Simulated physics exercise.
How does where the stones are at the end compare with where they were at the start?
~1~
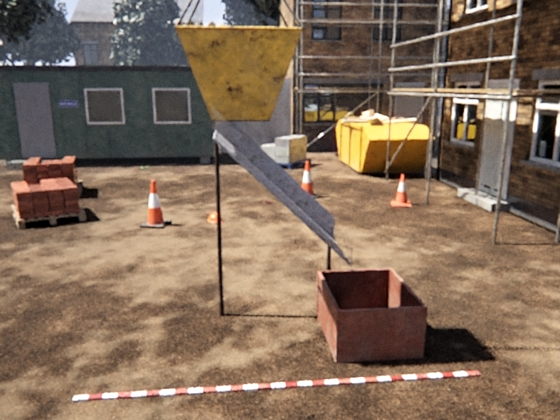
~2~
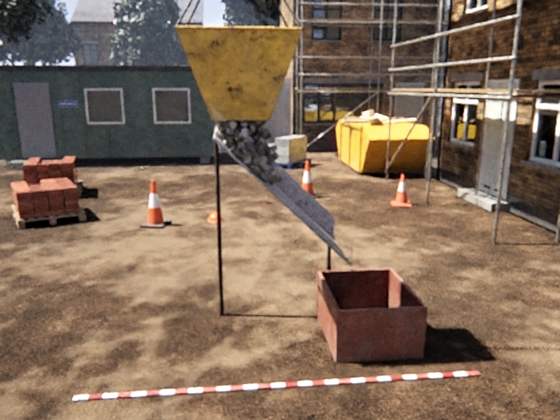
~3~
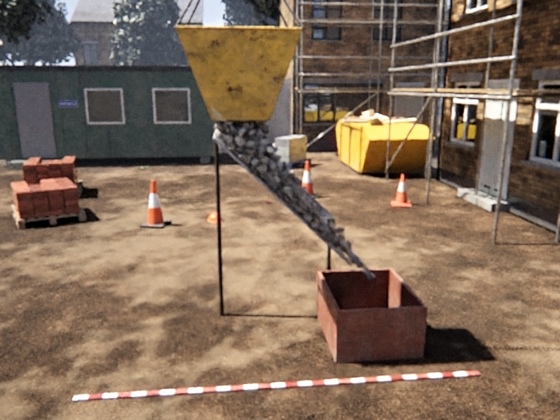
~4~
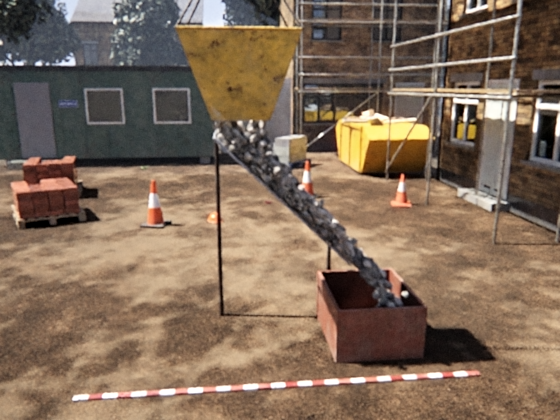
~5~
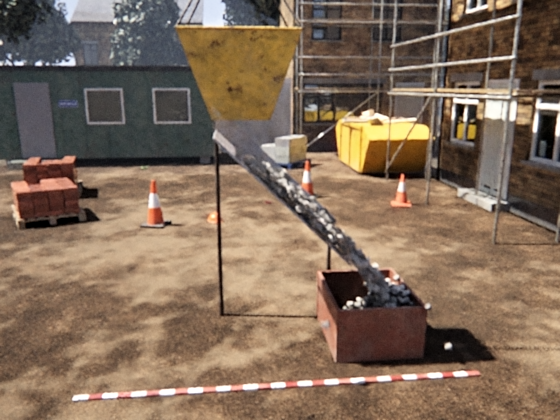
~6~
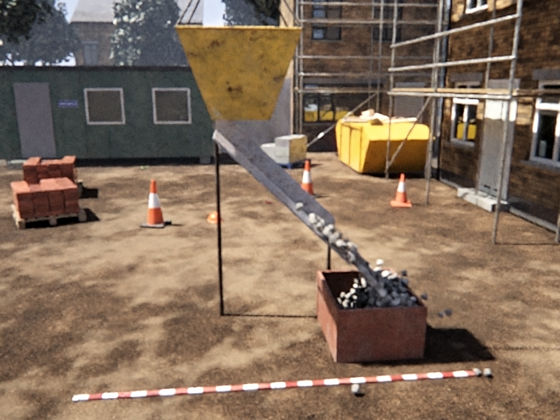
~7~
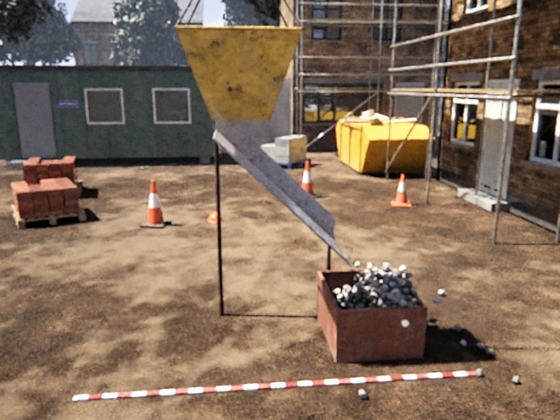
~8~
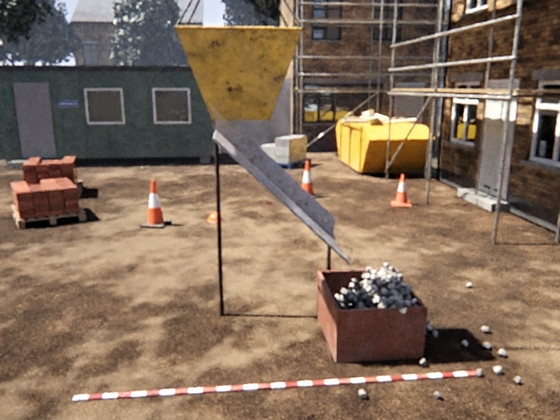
At the start the stones were out of sight up in the yellow hopper, above the empty reddish box. By the end nearly all of them were heaped in that box, lower down and to the right, with a few on the ground nearby.
